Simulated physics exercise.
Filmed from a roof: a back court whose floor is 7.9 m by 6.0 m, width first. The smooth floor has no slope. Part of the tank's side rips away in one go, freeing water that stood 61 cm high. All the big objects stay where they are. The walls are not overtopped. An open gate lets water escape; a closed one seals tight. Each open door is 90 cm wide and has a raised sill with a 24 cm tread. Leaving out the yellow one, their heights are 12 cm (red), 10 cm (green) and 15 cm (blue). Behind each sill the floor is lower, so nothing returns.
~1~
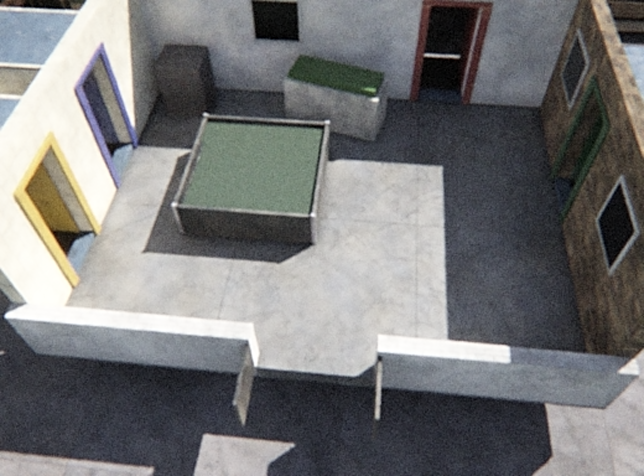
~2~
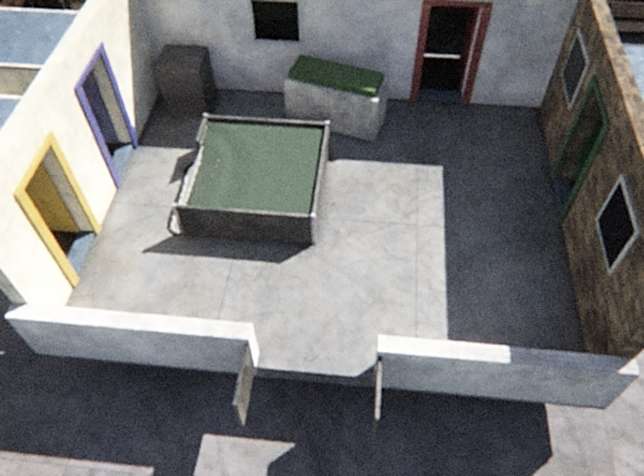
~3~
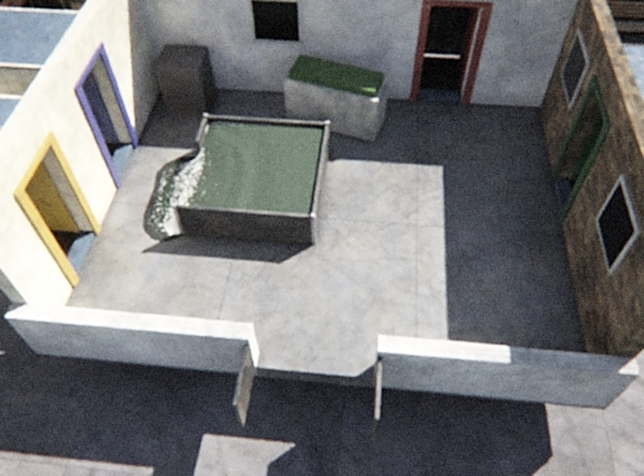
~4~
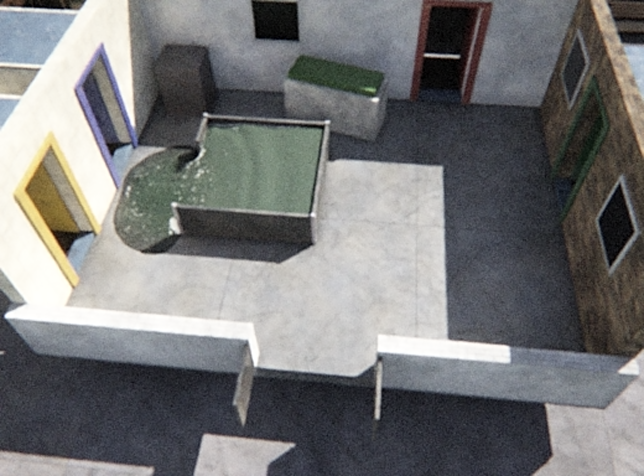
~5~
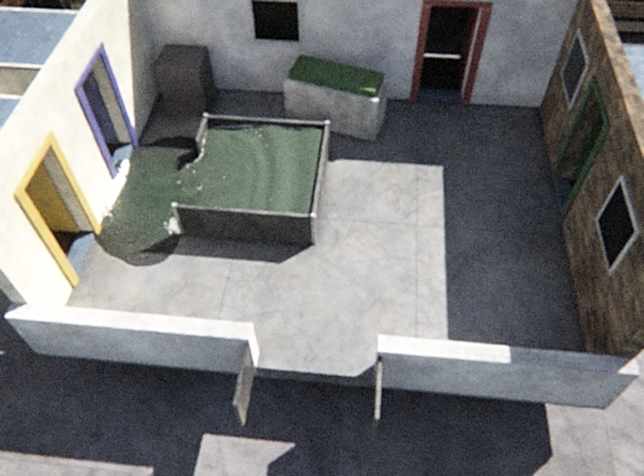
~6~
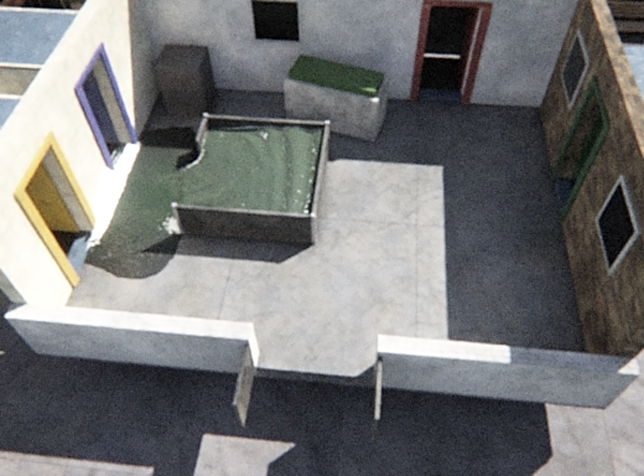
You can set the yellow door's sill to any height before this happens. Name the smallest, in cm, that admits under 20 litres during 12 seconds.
It would have to be roughly 21 cm high.
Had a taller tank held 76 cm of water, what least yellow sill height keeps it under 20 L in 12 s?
Some 27 cm.
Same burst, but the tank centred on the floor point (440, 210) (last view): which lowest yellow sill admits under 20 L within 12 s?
About 19 cm.
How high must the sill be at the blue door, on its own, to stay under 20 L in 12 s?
About 33 cm at blue.
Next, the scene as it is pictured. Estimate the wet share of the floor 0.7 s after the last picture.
Near 15 per cent is wet.
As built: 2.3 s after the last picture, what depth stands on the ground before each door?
In cm: Red 0, green 0, blue 26, yellow 18.
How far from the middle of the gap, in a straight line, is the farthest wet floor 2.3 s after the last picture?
About 3.8 m.
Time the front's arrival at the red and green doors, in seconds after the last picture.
Arrival: Red 5.0 s, green 6.0 s.
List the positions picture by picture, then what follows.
The tank at (256, 165) is whole and still, 61 cm deep; the yellow door at (64, 217) is dry, in the first frame.
Water pours out at (193, 189) and has run 0.3 m, to (172, 219); about 9 cm deep outside, 61 cm at the back, in the second frame.
The front is at (159, 182), 0.8 m from the gap at (194, 191); 1.2 m2 of floor is wet, 61 cm left at the back, in the third frame.
The gap is at (194, 192), the front 1.3 m out at (125, 192); the back of the tank holds 61 cm, in the fourth frame.
Water pours out at (194, 192) and has run 1.6 m, to (111, 176); about 8 cm deep outside, 61 cm at the back, in the fifth frame.
The gap is at (194, 192), the front 1.7 m out at (119, 153); the back of the tank holds 54 cm; water is at the yellow door at (64, 217), in the sixth frame.
Then, 0.7 s after the last picture water covers 15 % of the floor, deepest (44 cm) near (119, 207); 22 cm at the yellow door, 7 litres in over its 11 cm sill.
Then, 2.3 s after the last picture water covers 30 % of the floor, deepest (36 cm) near (53, 332); 18 cm at the yellow door, 81 litres in over its 11 cm sill.
Then, 11.3 s after the last picture water covers 95 % of the floor, deepest (10 cm) near (158, 97); 7 cm at the yellow door, 109 litres in over its 11 cm sill.
At the yellow door as built, the water peaked near 24 cm, 1.3 s after the last picture.
Run again over the same 12 s with other heights there, 41 litres in over 17.5 cm, 12 litres over 23.5 cm. The limit of 20 litres is kept from about 21 cm up.
